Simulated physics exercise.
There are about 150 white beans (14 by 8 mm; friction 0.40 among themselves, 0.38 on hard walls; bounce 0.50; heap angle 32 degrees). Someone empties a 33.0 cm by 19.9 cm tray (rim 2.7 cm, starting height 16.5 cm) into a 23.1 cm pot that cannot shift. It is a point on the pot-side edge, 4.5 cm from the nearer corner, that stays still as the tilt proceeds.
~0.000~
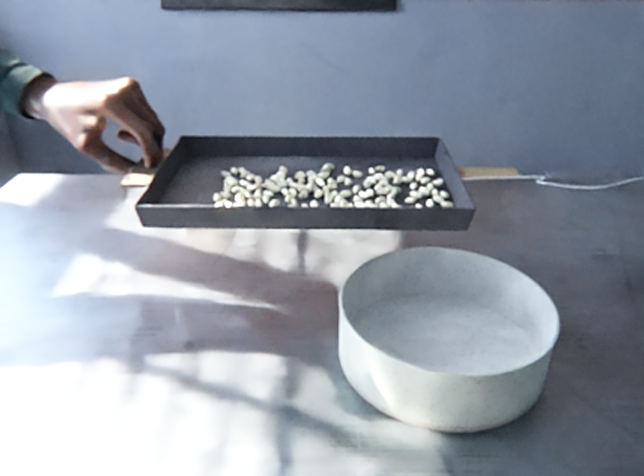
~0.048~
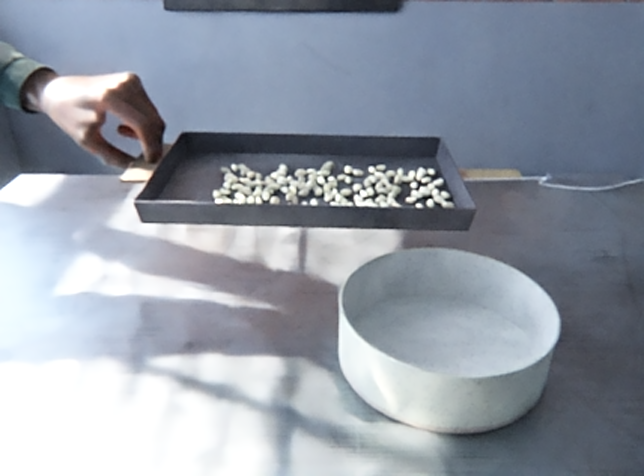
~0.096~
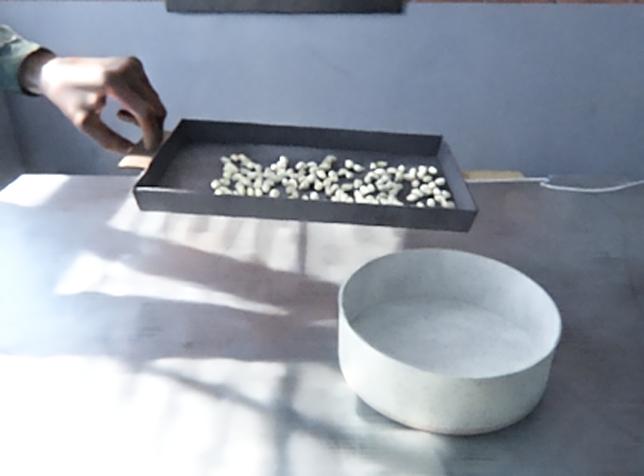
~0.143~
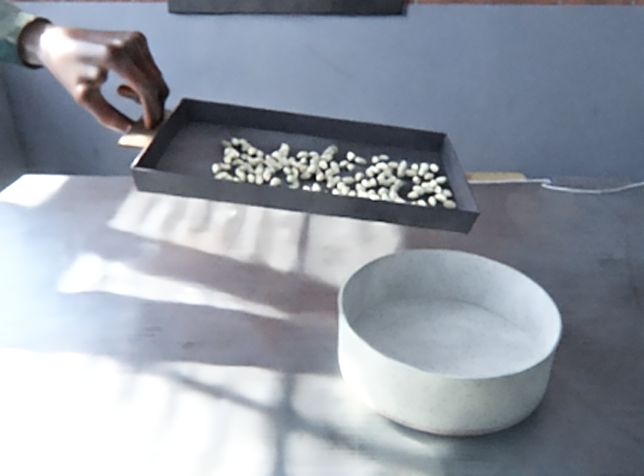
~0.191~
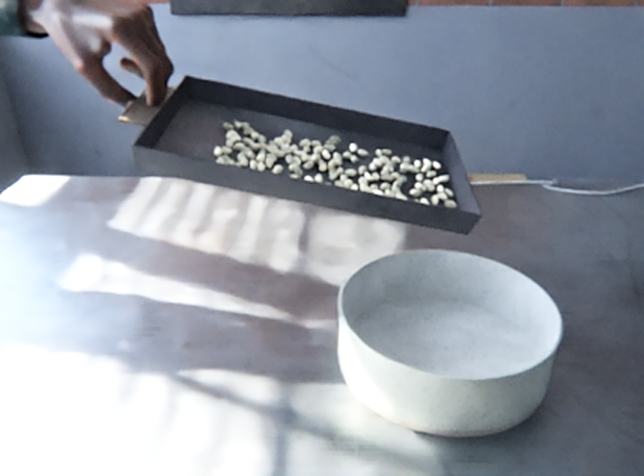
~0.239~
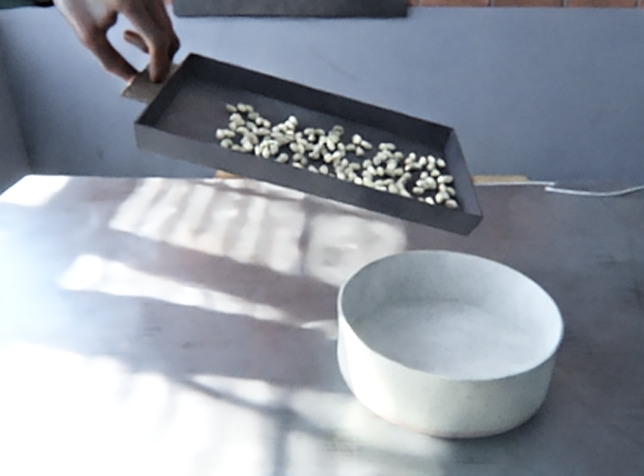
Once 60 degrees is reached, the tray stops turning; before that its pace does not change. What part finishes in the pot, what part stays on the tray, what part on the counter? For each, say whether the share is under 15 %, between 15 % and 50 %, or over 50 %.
Result: Pot: A decent number; left on the tray: The majority; counter: A small number.
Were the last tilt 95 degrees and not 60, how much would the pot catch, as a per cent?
That would give about 100 per cent.
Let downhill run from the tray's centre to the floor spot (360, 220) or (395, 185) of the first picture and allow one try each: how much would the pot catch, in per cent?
Some 10 and 5 per cent.
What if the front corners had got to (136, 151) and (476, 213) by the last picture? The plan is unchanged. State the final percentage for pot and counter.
The pot gets 20 and the counter 0.
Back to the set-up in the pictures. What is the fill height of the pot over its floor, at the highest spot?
Top level: Approx. 1.0 cm.
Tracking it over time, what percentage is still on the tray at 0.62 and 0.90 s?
About 100, 80.
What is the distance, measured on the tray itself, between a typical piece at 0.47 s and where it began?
Displacement on the tray: About 4 cm.
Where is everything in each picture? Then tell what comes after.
Tray tilt 0 degrees, front corners at (139, 204) and (470, 206); middle of the pieces at (326, 190); pot at (446, 301), in the first frame.
Tray tilt 1 degrees, front corners at (138, 199) and (471, 207); middle of the pieces at (327, 188), in the second frame.
Tray tilt 4 degrees, front corners at (137, 186) and (473, 208), lowest corner right front; middle of the pieces at (327, 183), in the third frame.
Tray tilt 8 degrees, front corners at (137, 166) and (475, 210), lowest corner right front; middle of the pieces at (329, 174), in the fourth frame.
Tray tilt 13 degrees, front corners at (138, 144) and (477, 212), lowest corner right front; middle of the pieces at (332, 165), in the fifth frame.
Tray tilt 17 degrees, front corners at (141, 122) and (478, 214), lowest corner right front; middle of the pieces at (337, 157); pot at (447, 304). Its pace works out near 95 degrees a second, in the sixth frame.
Then, at 0.47 s, tilt 39 degrees; the tray holds 100 %, the pot 0 %.
After 0.62 s, tilt 54 degrees; the tray holds 100 %, the pot 0 %.
After 0.90 s, tilt 60 degrees; the tray holds 80 %, the pot 10 %.
At rest (2.1 s), pot 30 %, tray 70 %, counter 0 %.
